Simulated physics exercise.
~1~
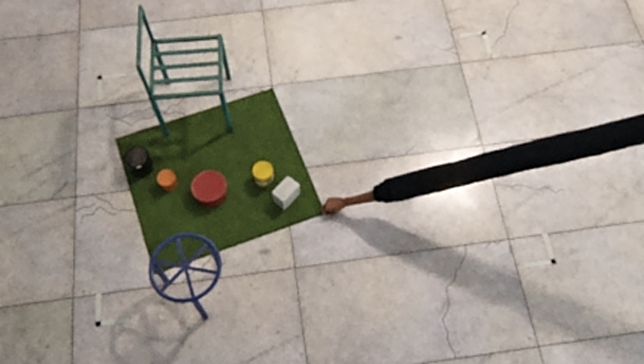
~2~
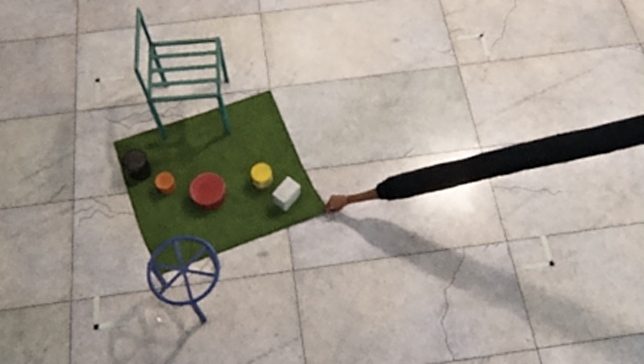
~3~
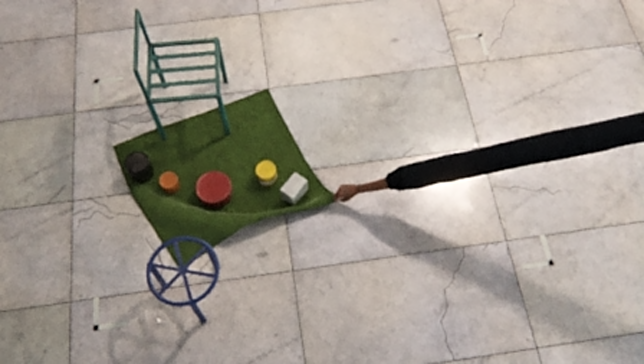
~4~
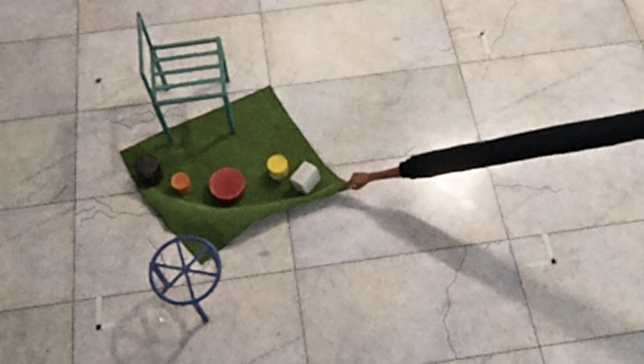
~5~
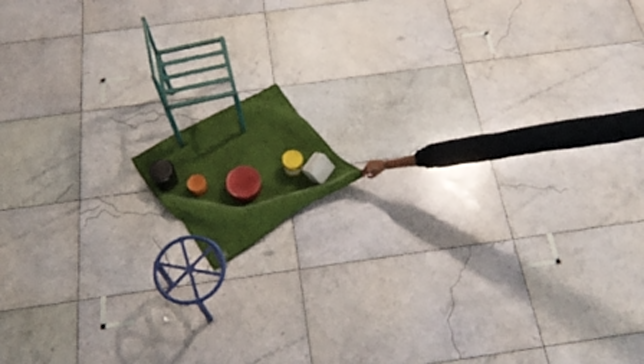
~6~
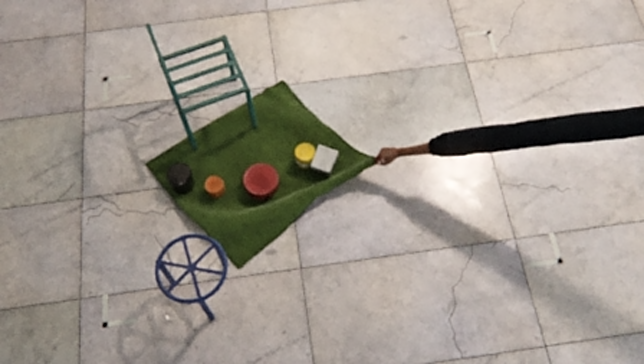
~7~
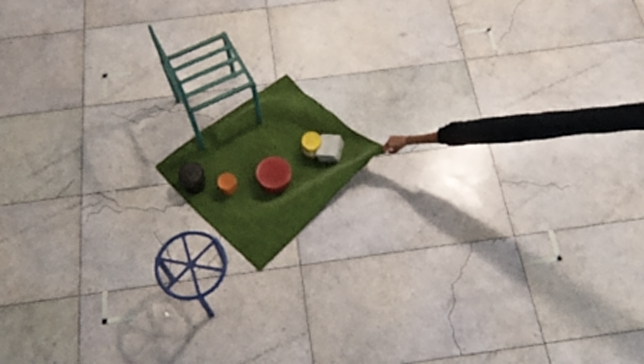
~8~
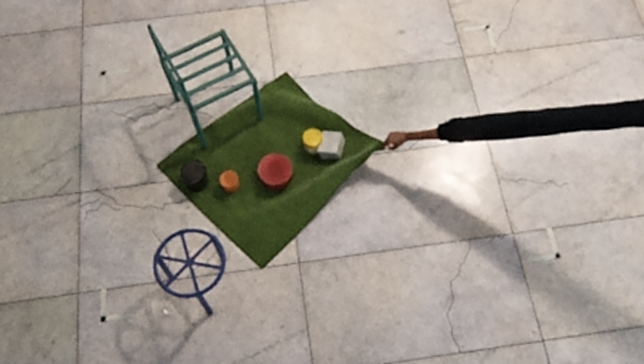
On a tiled floor, a hand pulls a green mat rightward, carrying small containers and a teal chair past a still blue stool.
